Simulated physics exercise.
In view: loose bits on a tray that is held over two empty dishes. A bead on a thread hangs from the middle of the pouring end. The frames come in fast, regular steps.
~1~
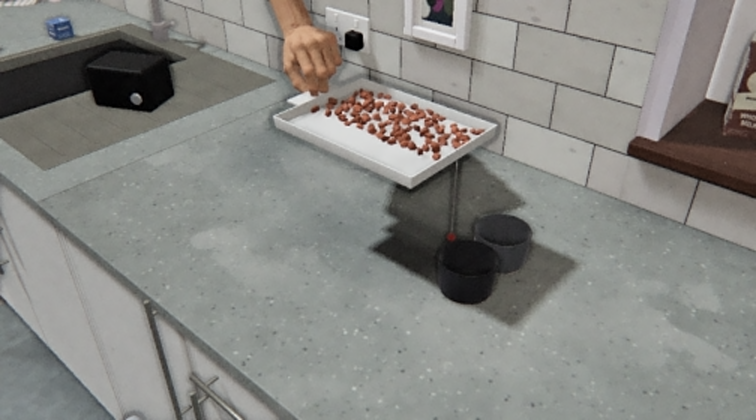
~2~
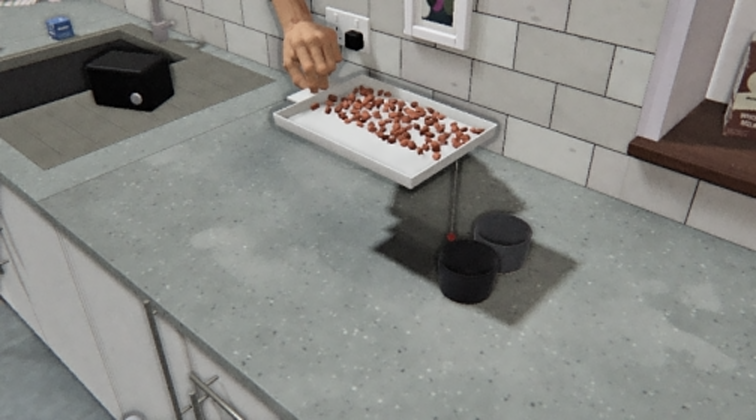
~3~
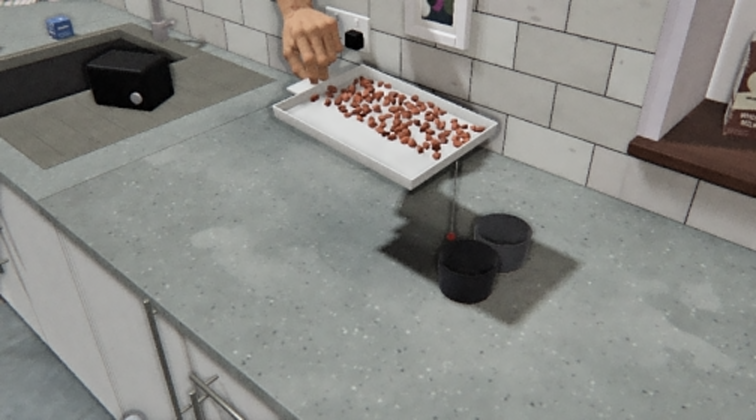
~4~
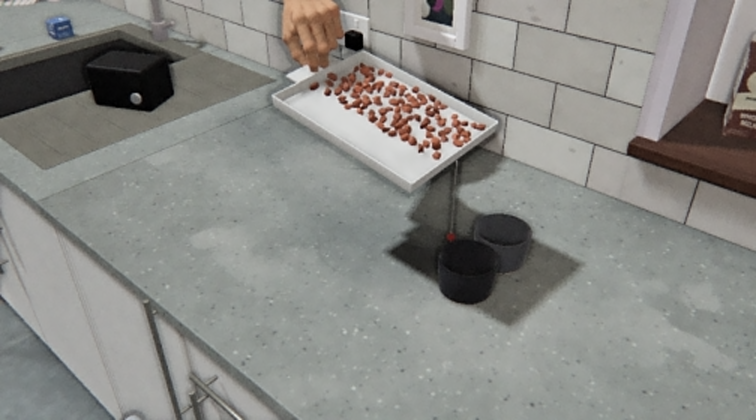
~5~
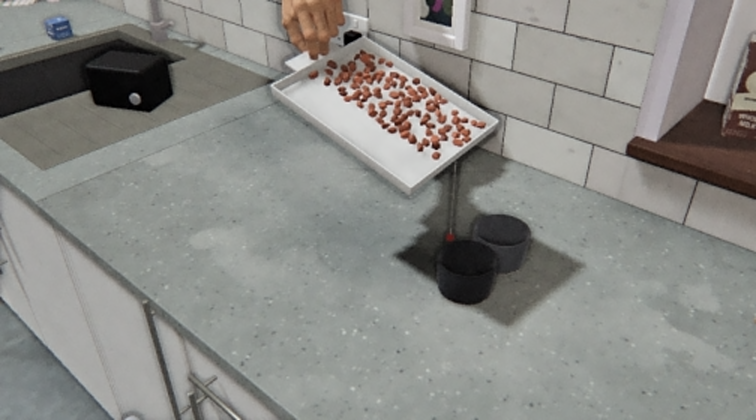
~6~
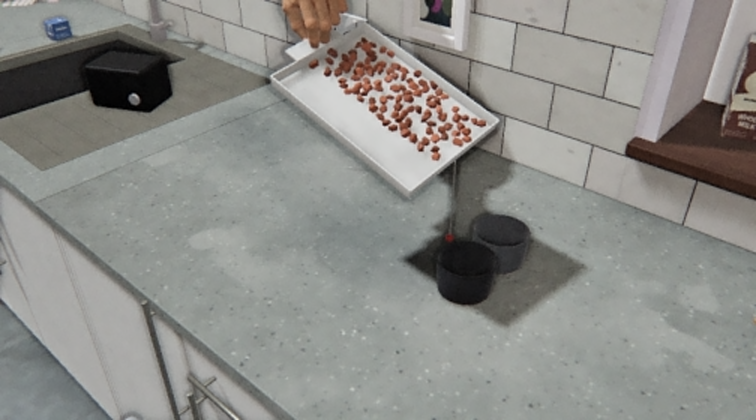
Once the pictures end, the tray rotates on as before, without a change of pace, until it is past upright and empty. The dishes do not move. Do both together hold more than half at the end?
They take under half between them.
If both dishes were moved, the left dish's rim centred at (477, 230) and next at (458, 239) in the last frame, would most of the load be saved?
In turn: Below a half; the smaller part.
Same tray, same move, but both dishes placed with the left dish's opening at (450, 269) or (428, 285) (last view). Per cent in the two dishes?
The first gives 40 %, the second 70 %.
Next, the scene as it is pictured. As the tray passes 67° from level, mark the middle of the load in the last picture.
Close to (427, 165).
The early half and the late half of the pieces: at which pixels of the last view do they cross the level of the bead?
First near (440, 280), later near (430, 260).
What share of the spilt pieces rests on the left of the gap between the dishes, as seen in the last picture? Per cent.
Close to 90 per cent.
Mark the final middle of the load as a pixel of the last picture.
Close to (430, 322).
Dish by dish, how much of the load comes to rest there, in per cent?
About: Left dish 20, right dish 0 per cent.
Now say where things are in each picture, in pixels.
In the first frame, corners of the pouring end near (411, 176) and (494, 125), level; middle of the load near (393, 117), bits of crushed brick; left dish near (492, 283); right dish near (526, 253); bead on its thread near (451, 237).
In the second frame, corners of the pouring end near (411, 177) and (495, 125), level; middle of the load near (393, 115).
In the third frame, corners of the pouring end near (411, 179) and (495, 123), tipped barely, lowest at the left corner; middle of the load near (393, 110).
In the fourth frame, corners of the pouring end near (412, 182) and (496, 122), tipped a little, lowest at the left corner; middle of the load near (394, 102).
In the fifth frame, corners of the pouring end near (411, 186) and (496, 121), tipped clearly, lowest at the left corner; middle of the load near (394, 95).
In the sixth frame, corners of the pouring end near (410, 189) and (497, 120), tipped clearly, lowest at the left corner; middle of the load near (395, 89); left dish near (490, 284); right dish near (524, 254).
Shortly afterwards, tray tipped steeply; all but a few on the tray; a little in the air.
Next, tray tipped past a quarter turn; near a quarter on the tray; only a few in the left dish; near two thirds outside both; a little in the air.
Some moments later, tray tipped past a quarter turn; a little in the left dish; the bulk outside both.
In the end, tray tipped past a quarter turn; a little in the left dish; none at all in the right dish; the bulk outside both.
